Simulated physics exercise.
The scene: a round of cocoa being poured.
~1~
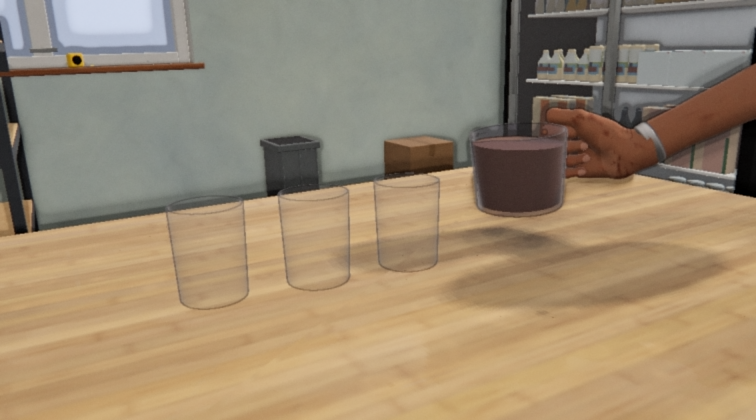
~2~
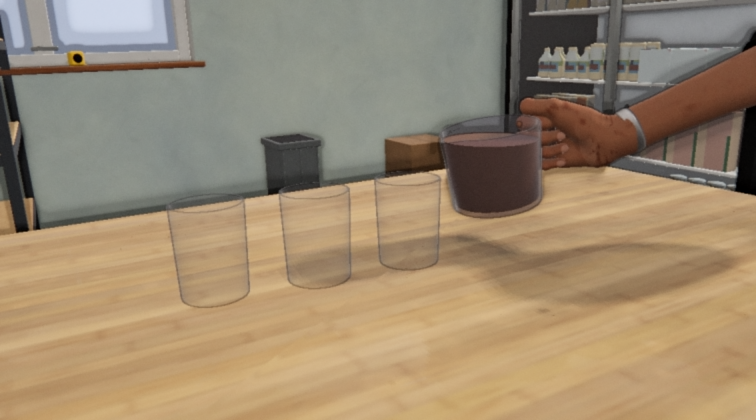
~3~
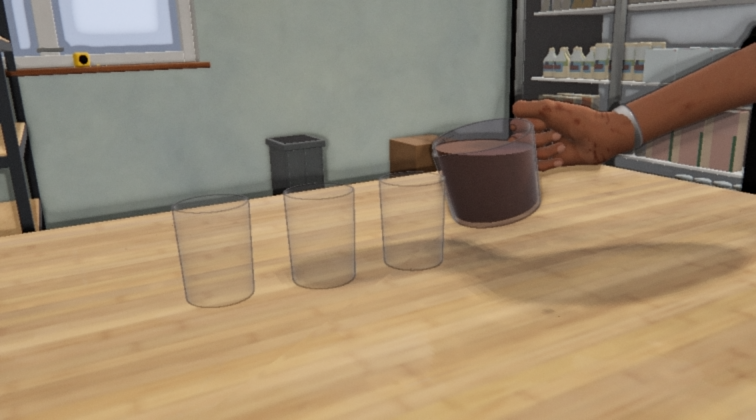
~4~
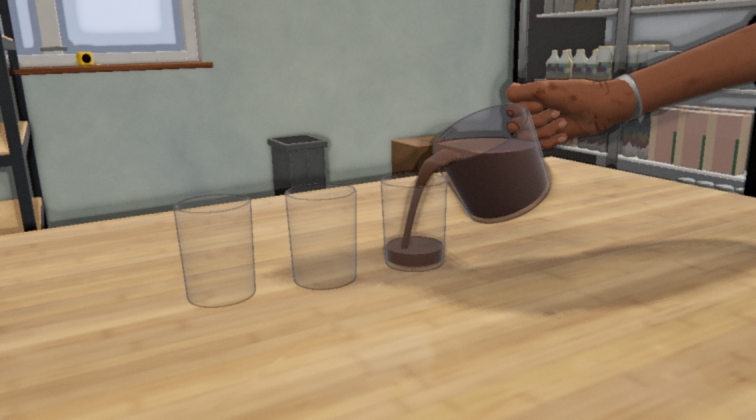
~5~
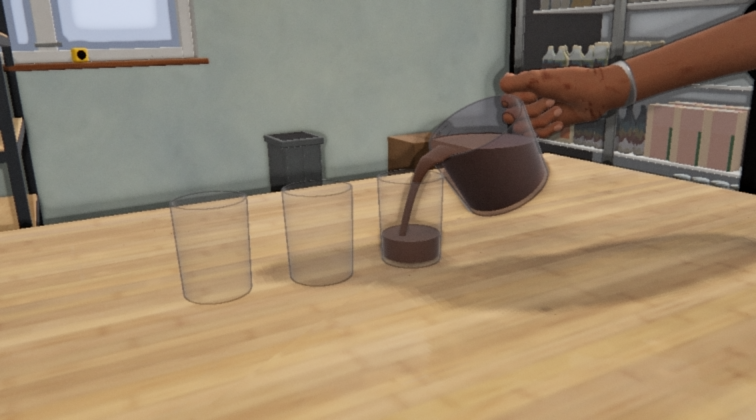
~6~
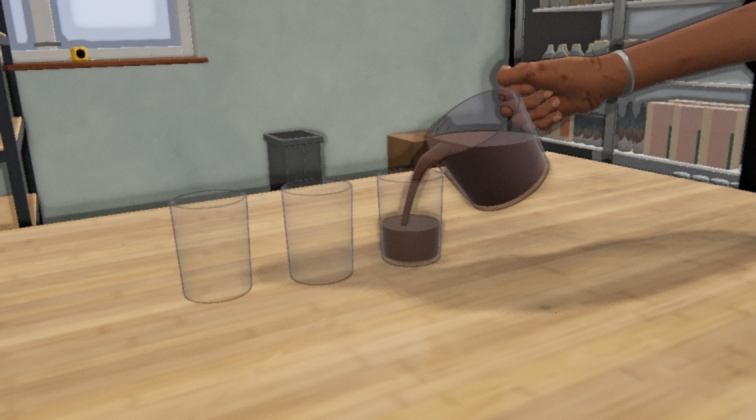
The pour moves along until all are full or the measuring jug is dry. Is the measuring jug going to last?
What the measuring jug holds runs short.
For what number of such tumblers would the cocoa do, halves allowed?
It makes near 2.5.
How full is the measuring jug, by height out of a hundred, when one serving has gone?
Some 50 per cent.
Next, the first is about two thirds full.
After that, the first is done and the measuring jug has about half of its load.
Finally, the measuring jug is empty with two filled and the next at about a quarter of a serving.
